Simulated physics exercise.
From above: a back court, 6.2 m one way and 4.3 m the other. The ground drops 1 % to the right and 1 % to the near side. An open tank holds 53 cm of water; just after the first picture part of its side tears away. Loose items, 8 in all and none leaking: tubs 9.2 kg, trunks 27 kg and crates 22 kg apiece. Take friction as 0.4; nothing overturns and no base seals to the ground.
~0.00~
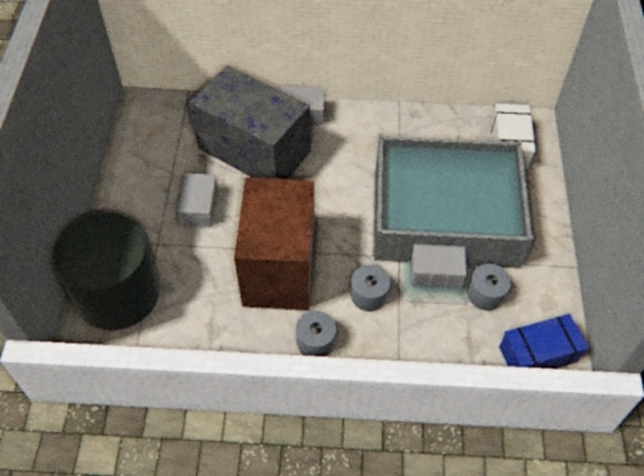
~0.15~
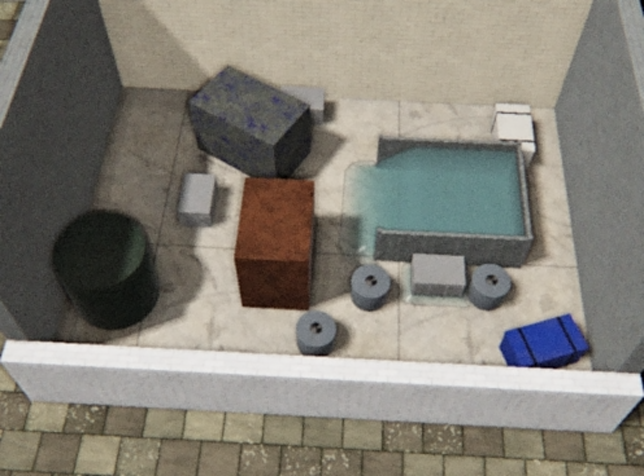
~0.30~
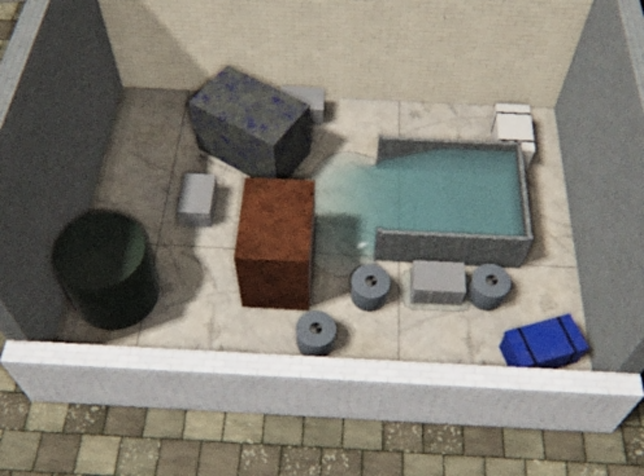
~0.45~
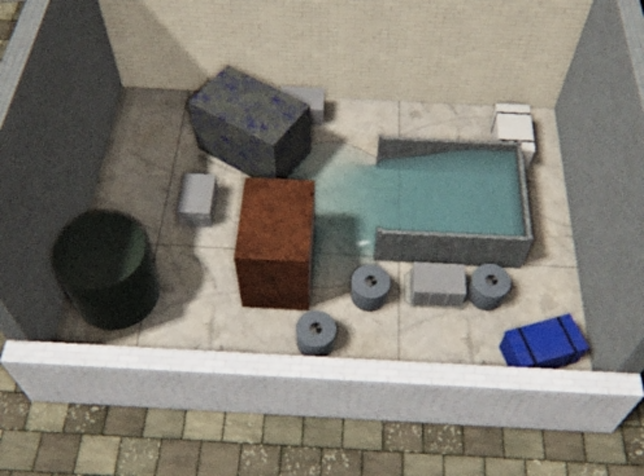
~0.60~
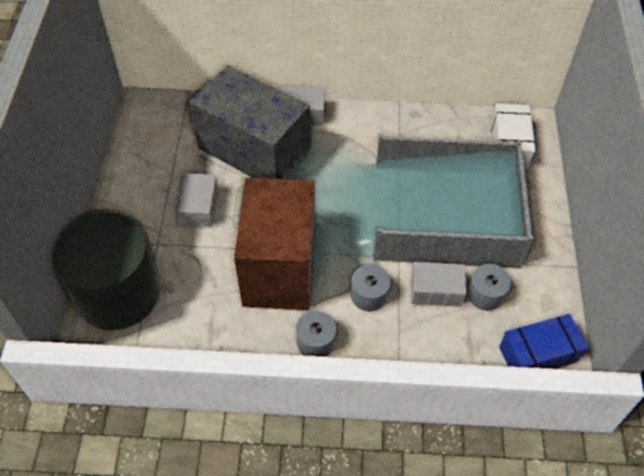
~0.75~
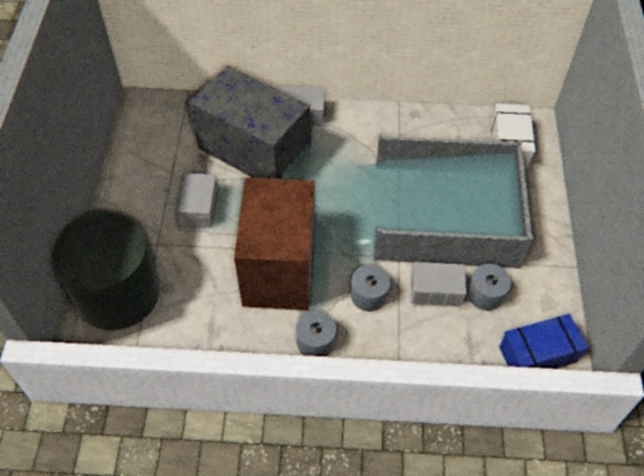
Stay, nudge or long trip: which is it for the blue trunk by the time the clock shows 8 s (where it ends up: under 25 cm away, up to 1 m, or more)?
The blue trunk holds its place.
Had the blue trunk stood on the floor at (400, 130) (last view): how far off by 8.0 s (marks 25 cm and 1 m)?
It moves a short way.
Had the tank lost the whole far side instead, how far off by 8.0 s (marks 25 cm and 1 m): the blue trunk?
In that case the blue trunk travels far.
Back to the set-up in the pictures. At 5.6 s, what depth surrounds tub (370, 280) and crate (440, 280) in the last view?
About 3 and 3 cm.
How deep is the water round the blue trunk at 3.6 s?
Roughly 4 cm.
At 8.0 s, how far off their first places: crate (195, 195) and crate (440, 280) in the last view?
In turn: 100 cm, 20 cm.
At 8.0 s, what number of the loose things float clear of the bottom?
I count 2.
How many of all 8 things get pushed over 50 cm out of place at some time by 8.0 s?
3 of them.
After 1.6 s the blue trunk is near (546, 339), 0.0 m from its start, aground; 0 afloat.
After 3.6 s the blue trunk is near (546, 339), 0.0 m from its start, aground; 1 afloat.
After 5.6 s the blue trunk is near (546, 339), 0.0 m from its start, aground; 1 afloat.
After 8.0 s the blue trunk is near (547, 340), 0.0 m from its start, aground; 2 afloat.
